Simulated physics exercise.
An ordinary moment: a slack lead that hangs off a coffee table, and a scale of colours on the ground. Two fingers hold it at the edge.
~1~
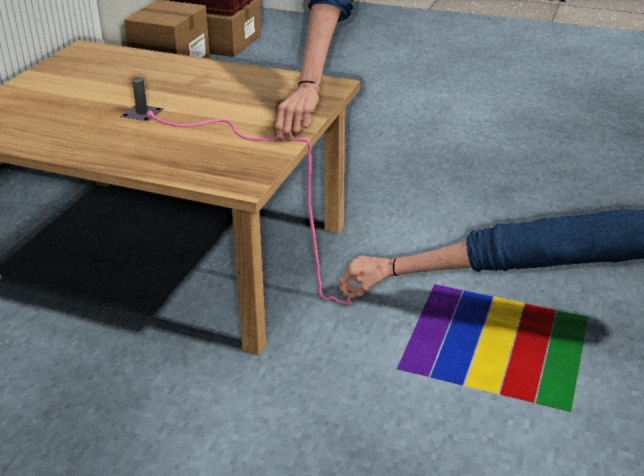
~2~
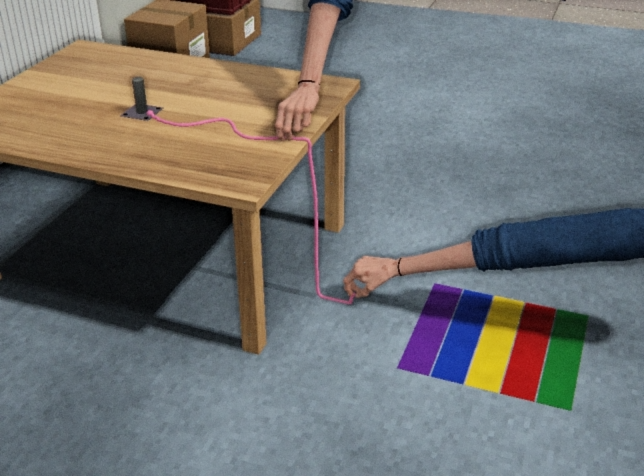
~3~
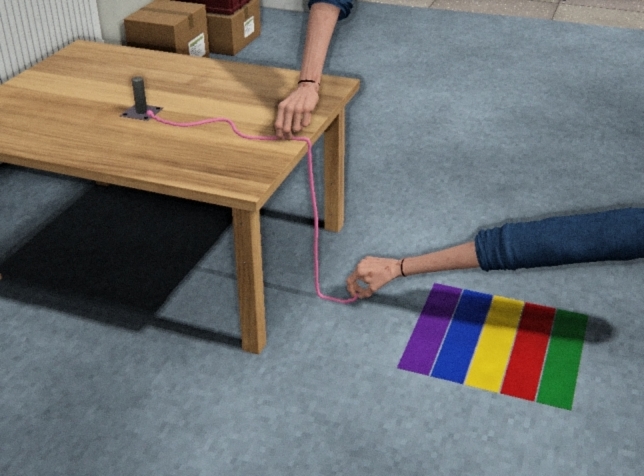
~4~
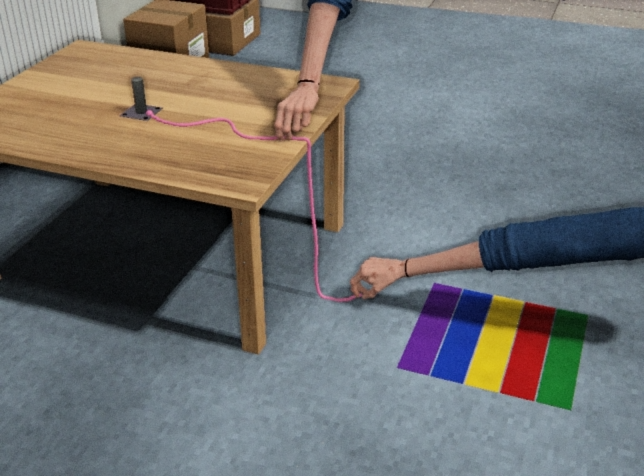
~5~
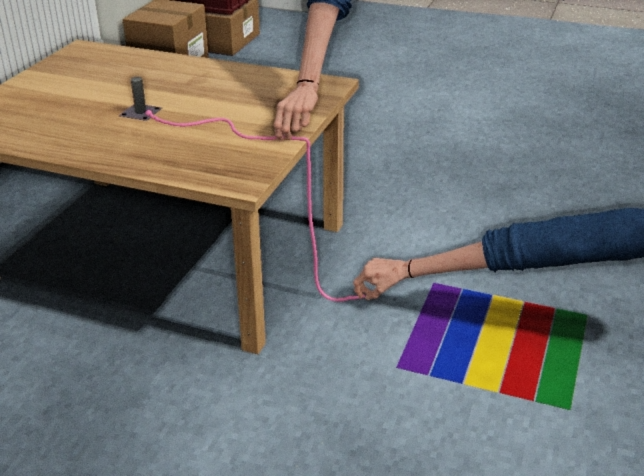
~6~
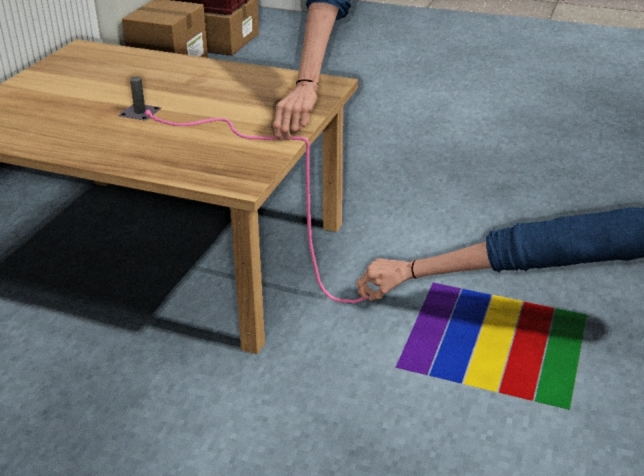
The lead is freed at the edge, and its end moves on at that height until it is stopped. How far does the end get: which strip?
The end stops over the yellow strip.
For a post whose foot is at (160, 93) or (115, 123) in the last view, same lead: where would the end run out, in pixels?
About (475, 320) and (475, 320).
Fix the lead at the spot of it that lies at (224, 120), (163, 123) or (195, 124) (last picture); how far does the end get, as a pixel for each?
Near (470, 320), (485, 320) and (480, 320).
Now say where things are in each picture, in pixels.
End (349, 294); purple (420, 356); blue (453, 364); yellow (487, 372); red (521, 380); green (557, 389), in the first picture.
End (355, 294); lead through (165, 122) (229, 121) (274, 139) (313, 175) (316, 230) (317, 284), in the second picture.
End (357, 294), in the third picture.
End (361, 295); lead through (164, 122) (228, 121) (274, 139) (310, 174) (315, 230) (317, 284), in the fourth picture.
End (365, 296), in the fifth picture.
End (368, 297); lead through (163, 122) (227, 121) (272, 138) (308, 174) (309, 229) (320, 284), in the sixth picture.
Early on, end near (431, 310); over purple.
Midway, end near (469, 319); over blue.
At the end of the slack, end near (492, 324); over yellow. It gets as far as the yellow strip.
